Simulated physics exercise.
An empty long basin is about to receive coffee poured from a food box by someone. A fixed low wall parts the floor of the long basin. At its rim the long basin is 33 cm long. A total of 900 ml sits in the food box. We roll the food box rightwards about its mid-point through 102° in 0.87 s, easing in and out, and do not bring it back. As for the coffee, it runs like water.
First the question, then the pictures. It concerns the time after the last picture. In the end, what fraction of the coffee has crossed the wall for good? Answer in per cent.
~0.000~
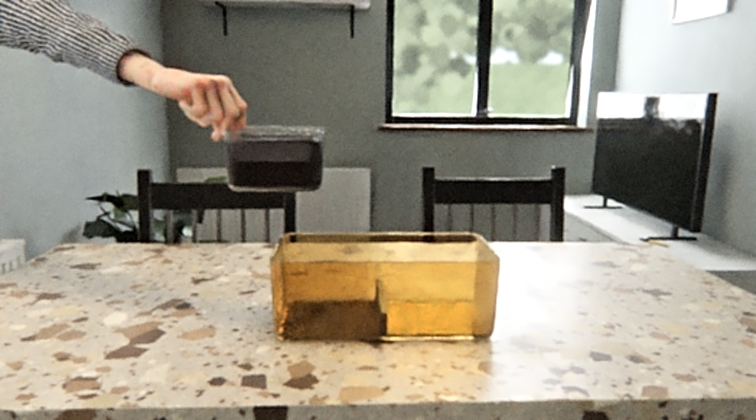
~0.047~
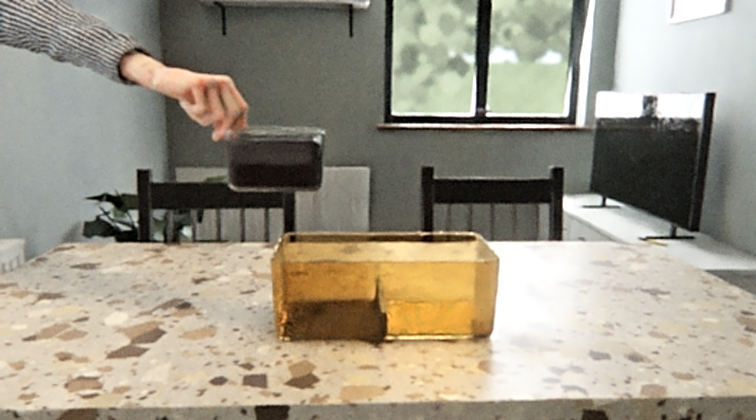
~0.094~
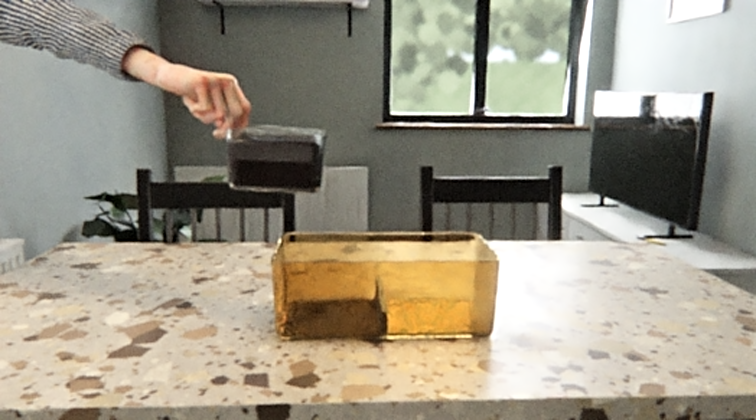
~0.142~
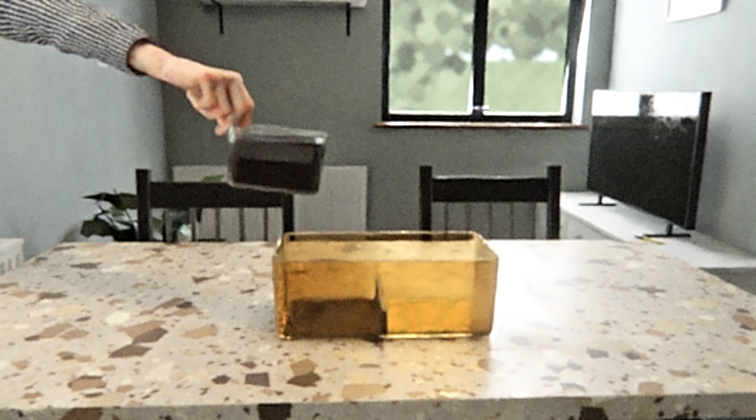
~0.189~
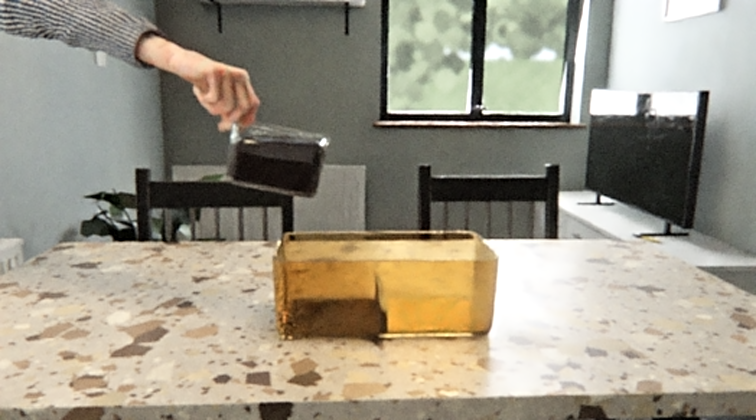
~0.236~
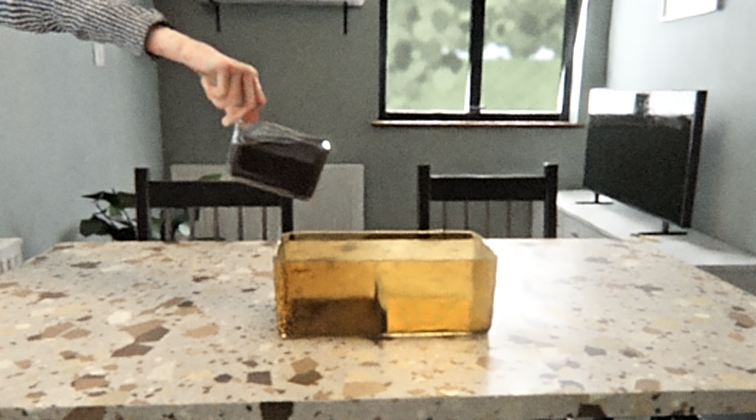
In the end about 41 per cent has crossed for good.
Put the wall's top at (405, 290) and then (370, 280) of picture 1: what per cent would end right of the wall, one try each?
5 per cent first, 50 per cent second.
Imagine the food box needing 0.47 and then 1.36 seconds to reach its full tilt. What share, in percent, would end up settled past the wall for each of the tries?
Result: 20 per cent, then 50 per cent.
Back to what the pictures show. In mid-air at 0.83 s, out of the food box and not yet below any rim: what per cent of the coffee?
Around 7 percent of it is airborne.
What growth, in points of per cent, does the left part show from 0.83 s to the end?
It comes to about 14 per cent.
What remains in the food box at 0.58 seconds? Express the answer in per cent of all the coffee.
48 %.
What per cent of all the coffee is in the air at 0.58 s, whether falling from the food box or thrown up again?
Roughly 34 percent.
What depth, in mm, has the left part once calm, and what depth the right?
Left part: About 22 mm; right part: About 14 mm.
By 0.58 s the tilt is 76° and 48 per cent is still to pour, 8 is left of the wall and 8 right of it.
By 0.83 s the tilt is 101° and 10 per cent is still to pour, 43 is left of the wall and 40 right of it.
By 1.09 s the tilt is 102° and 1 per cent is still to pour, 55 is left of the wall and 41 right of it.
By 1.37 s the tilt is 102° and 0 per cent is still to pour, 58 is left of the wall and 41 right of it.
At rest 58 per cent lies left of the wall, 41 right of it and 1 outside.
